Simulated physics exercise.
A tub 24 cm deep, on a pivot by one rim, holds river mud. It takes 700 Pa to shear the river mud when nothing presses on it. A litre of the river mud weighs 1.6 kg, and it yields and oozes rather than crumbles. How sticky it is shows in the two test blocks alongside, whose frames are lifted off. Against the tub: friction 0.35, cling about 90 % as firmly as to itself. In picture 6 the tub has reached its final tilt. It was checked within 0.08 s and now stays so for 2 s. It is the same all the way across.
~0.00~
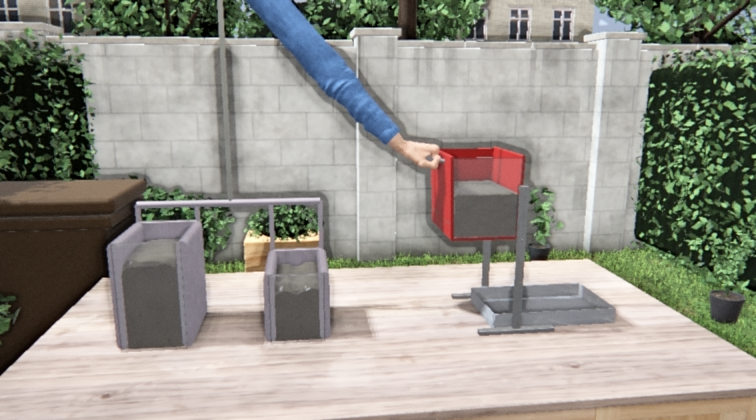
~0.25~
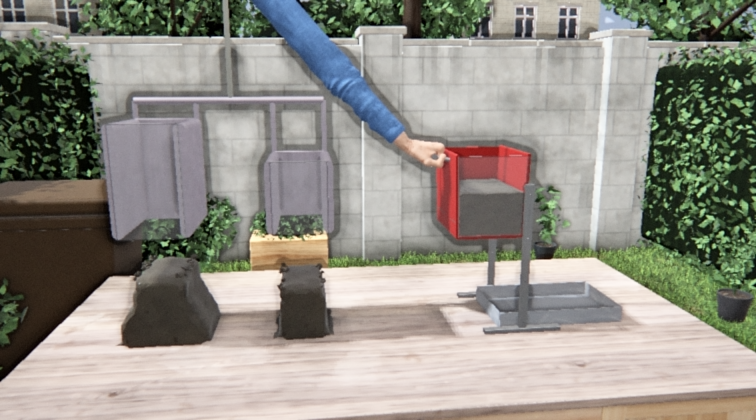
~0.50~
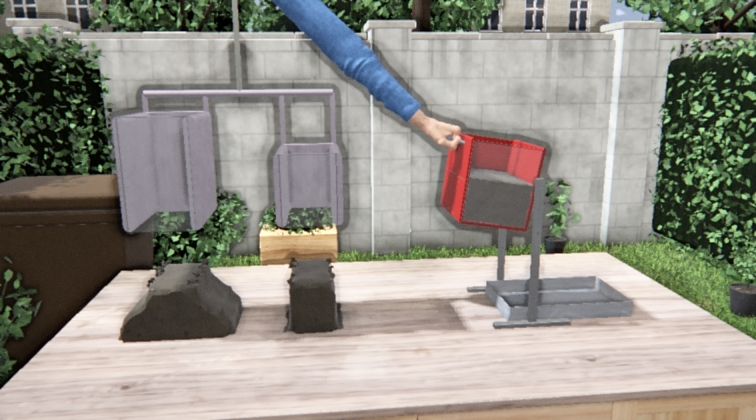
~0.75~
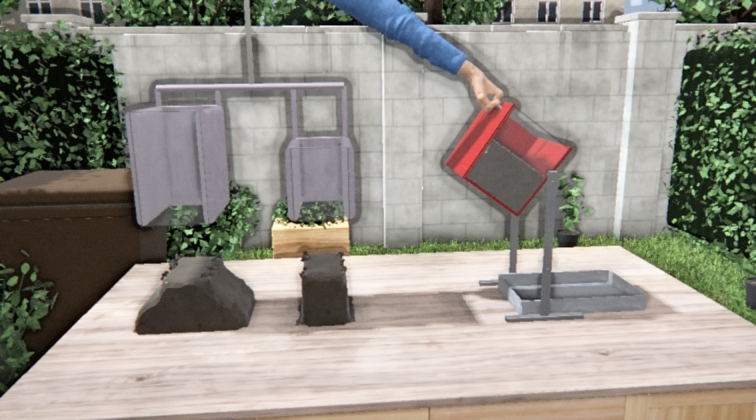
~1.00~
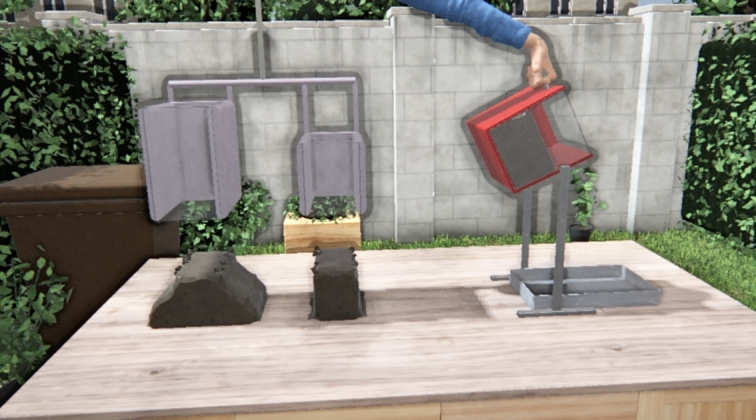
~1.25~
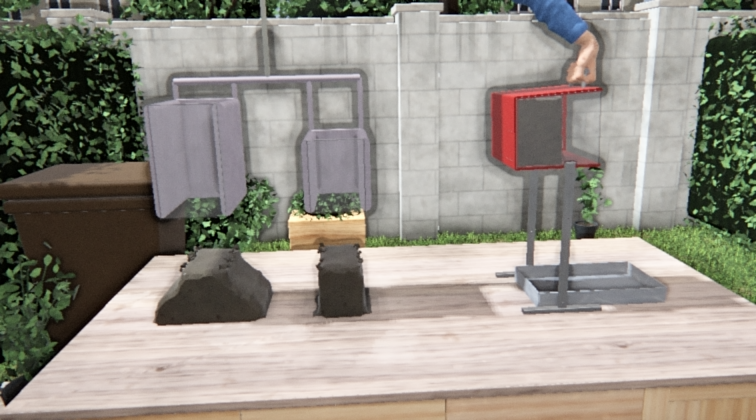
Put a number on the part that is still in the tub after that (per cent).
The part that is still in the tub after that is near 100 %.
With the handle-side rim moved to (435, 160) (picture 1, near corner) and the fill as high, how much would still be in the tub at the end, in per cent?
It would be near 100 %.
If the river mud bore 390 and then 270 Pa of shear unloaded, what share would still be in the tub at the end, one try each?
In that order: 85 %, 70 %.
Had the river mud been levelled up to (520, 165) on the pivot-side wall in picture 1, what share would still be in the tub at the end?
It would be near 100 %.
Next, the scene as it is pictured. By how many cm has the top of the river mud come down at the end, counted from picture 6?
Roughly 0 cm.
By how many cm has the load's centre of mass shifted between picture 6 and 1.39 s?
Some 0 cm.
By 1.39 s, the tub is at 88 degrees and holds 100 %.
By 1.56 s, the tub is at 88 degrees and holds 100 %.
By 1.73 s, the tub is at 88 degrees and holds 100 %.
By 1.90 s, the tub is at 88 degrees and holds 100 %.
By 3.25 s, at the end, the tub is at 88 degrees and holds 100 %.
